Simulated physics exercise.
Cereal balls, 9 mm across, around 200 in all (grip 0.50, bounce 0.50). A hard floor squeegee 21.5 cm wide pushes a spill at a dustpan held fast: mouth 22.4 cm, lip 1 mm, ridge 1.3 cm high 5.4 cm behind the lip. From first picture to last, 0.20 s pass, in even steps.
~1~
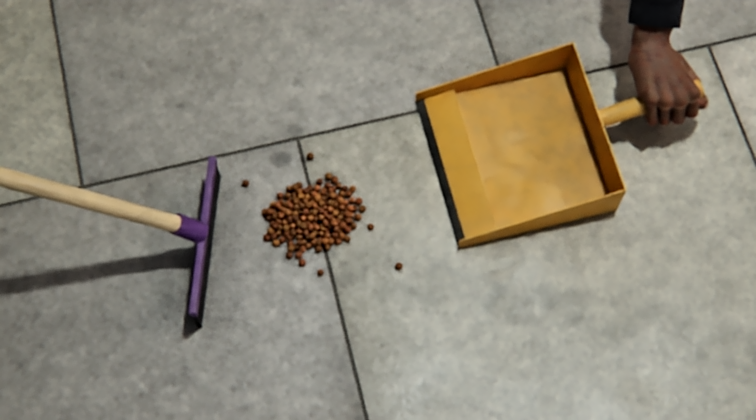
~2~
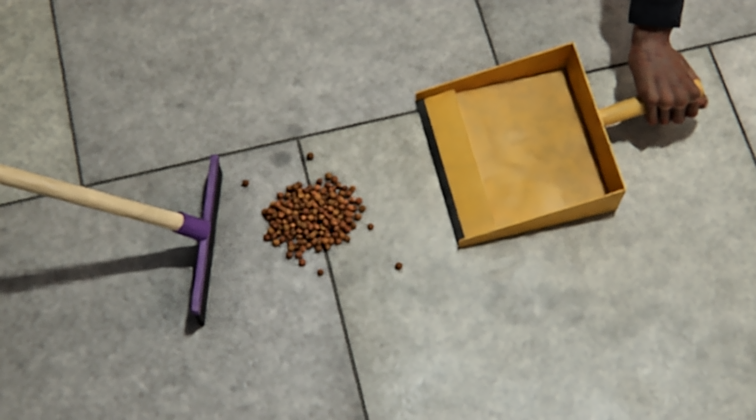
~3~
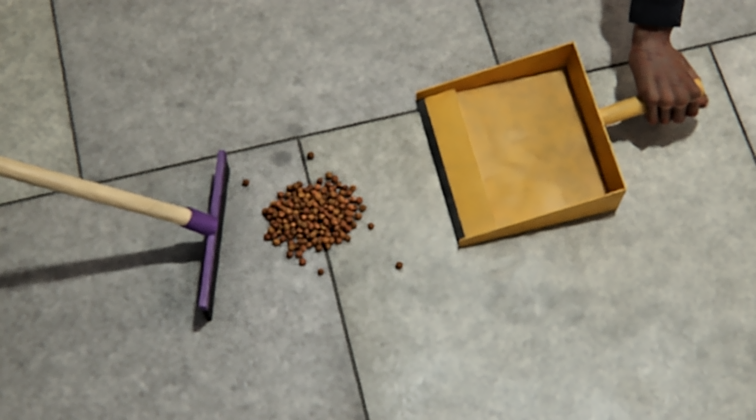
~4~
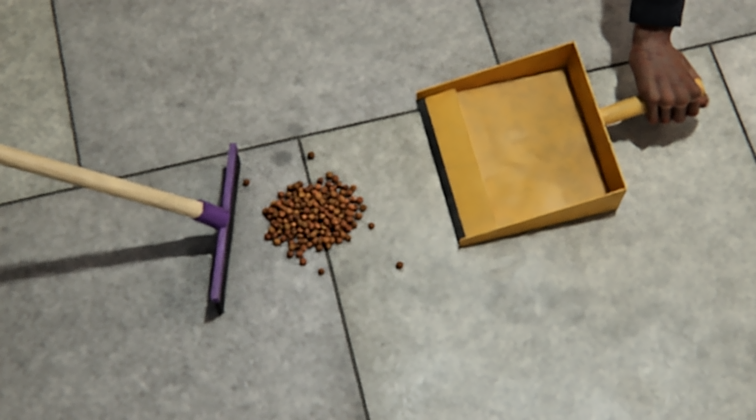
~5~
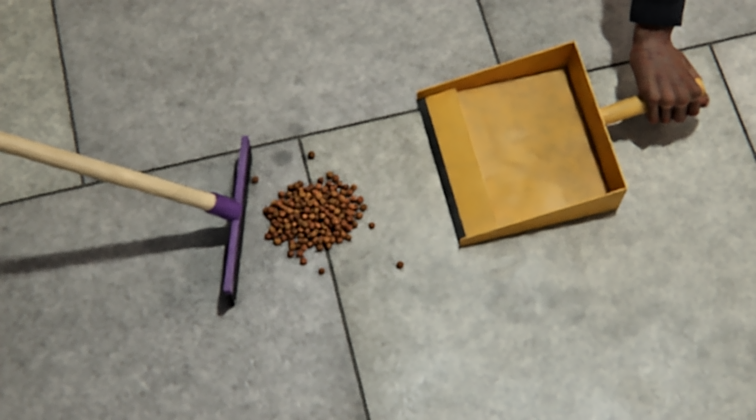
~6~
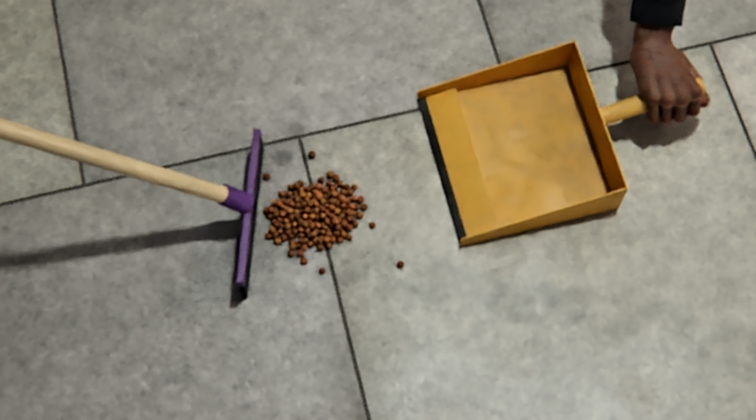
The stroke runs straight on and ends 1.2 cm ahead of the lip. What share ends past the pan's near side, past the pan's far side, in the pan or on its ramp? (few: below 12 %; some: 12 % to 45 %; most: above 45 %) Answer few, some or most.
Past the pan's near side: Few; past the pan's far side: Few; in the pan or on its ramp: Few.
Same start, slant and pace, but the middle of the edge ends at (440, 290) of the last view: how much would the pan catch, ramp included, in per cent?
Some 20 per cent.
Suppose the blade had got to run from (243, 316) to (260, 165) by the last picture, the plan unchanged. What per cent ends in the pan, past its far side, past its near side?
Pan 25, far 0, near 30.
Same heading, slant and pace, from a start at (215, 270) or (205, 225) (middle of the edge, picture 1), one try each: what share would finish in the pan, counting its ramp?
Some 5 and 0 per cent.
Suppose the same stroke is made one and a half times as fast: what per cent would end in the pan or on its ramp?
It would be near 10 per cent.
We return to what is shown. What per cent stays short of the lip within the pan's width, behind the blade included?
Some 95 per cent.
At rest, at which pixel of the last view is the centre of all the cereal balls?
Around (411, 192).
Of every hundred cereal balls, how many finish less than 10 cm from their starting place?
About 30 per cent.
Then, 0.25 s after the last picture, middle of the blade 15 cm from the lip; 0 % over the lip, far side 0 %, near side 0 %.
Then, 0.41 s after the last picture, middle of the blade 8 cm from the lip; 0 % over the lip, far side 0 %, near side 5 %.
Then, 0.70 s after the last picture, middle of the blade 4 cm from the lip; 0 % over the lip, far side 0 %, near side 5 %.
In the end, near side 5 %, far side 0 %, pan 0 %, in front of the lip or behind the blade 95 %.
